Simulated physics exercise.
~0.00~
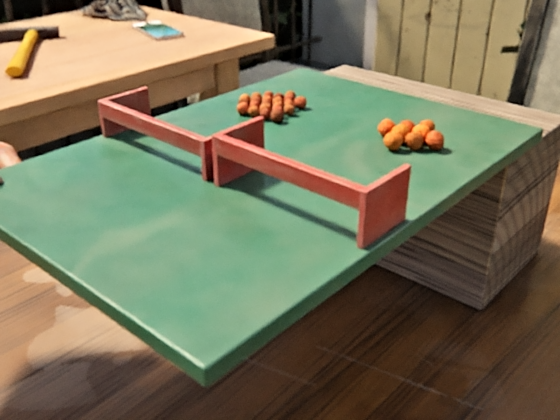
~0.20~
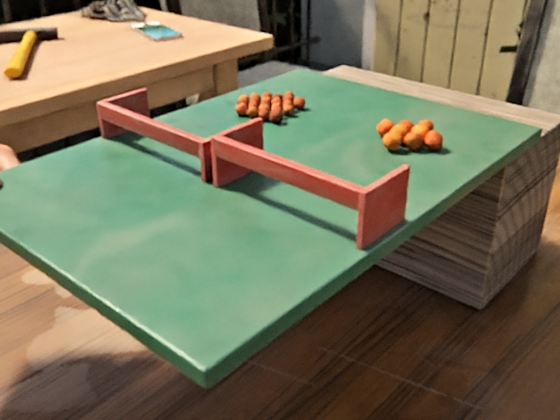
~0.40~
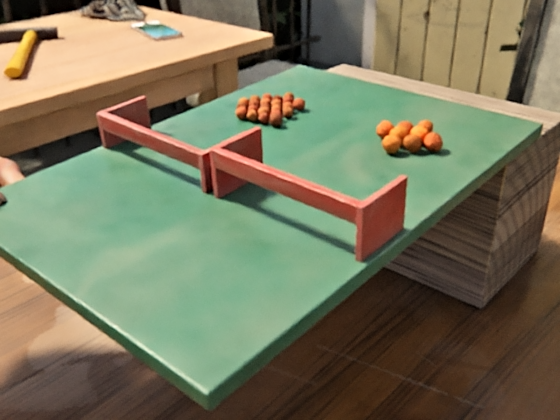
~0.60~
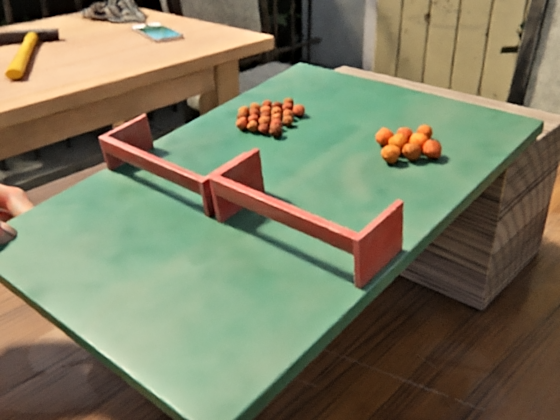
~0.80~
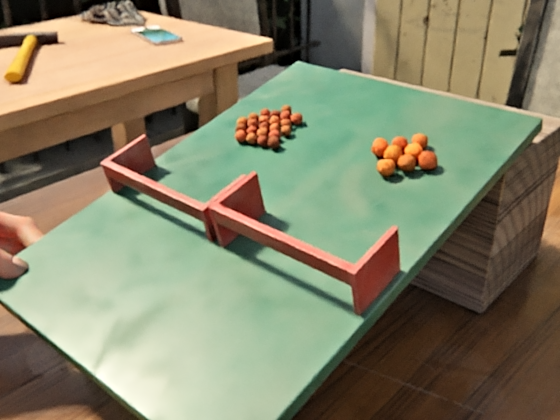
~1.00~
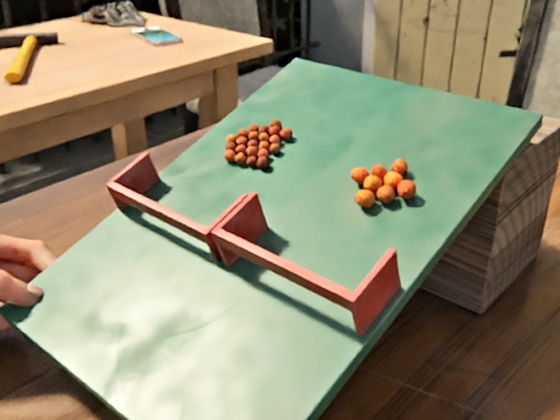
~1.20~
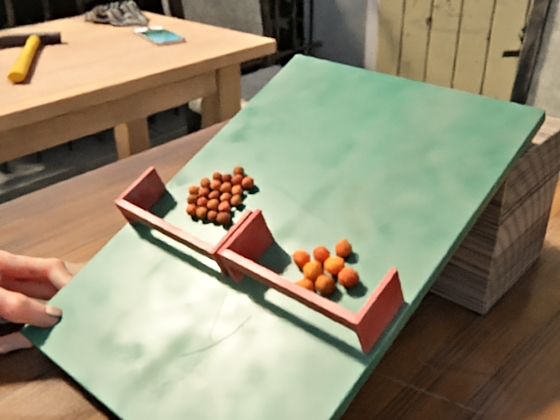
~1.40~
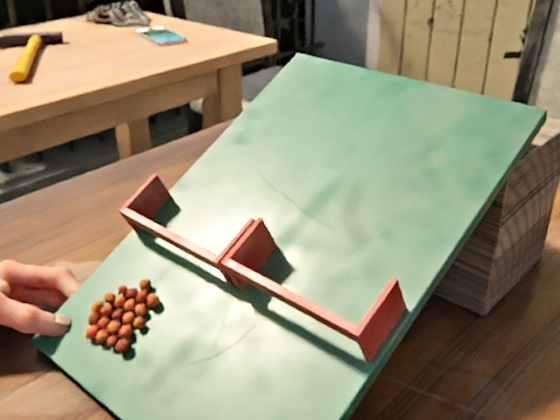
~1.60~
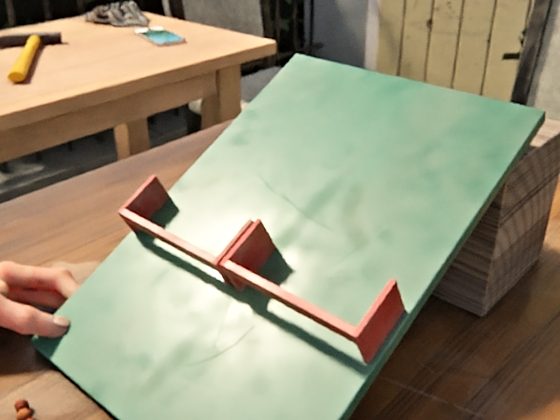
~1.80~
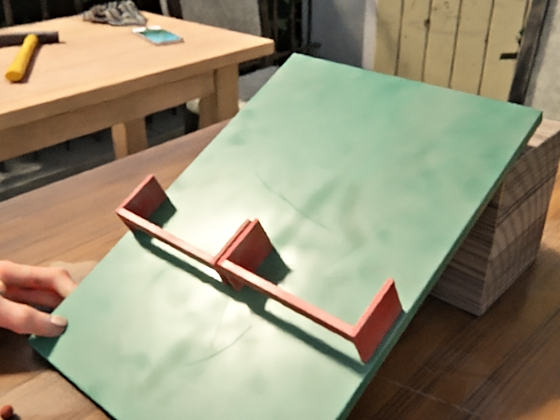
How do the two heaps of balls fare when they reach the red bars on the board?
Neither heap is held back. Both the orange balls and the brown balls get through the gaps under the red bars and carry on down the board.
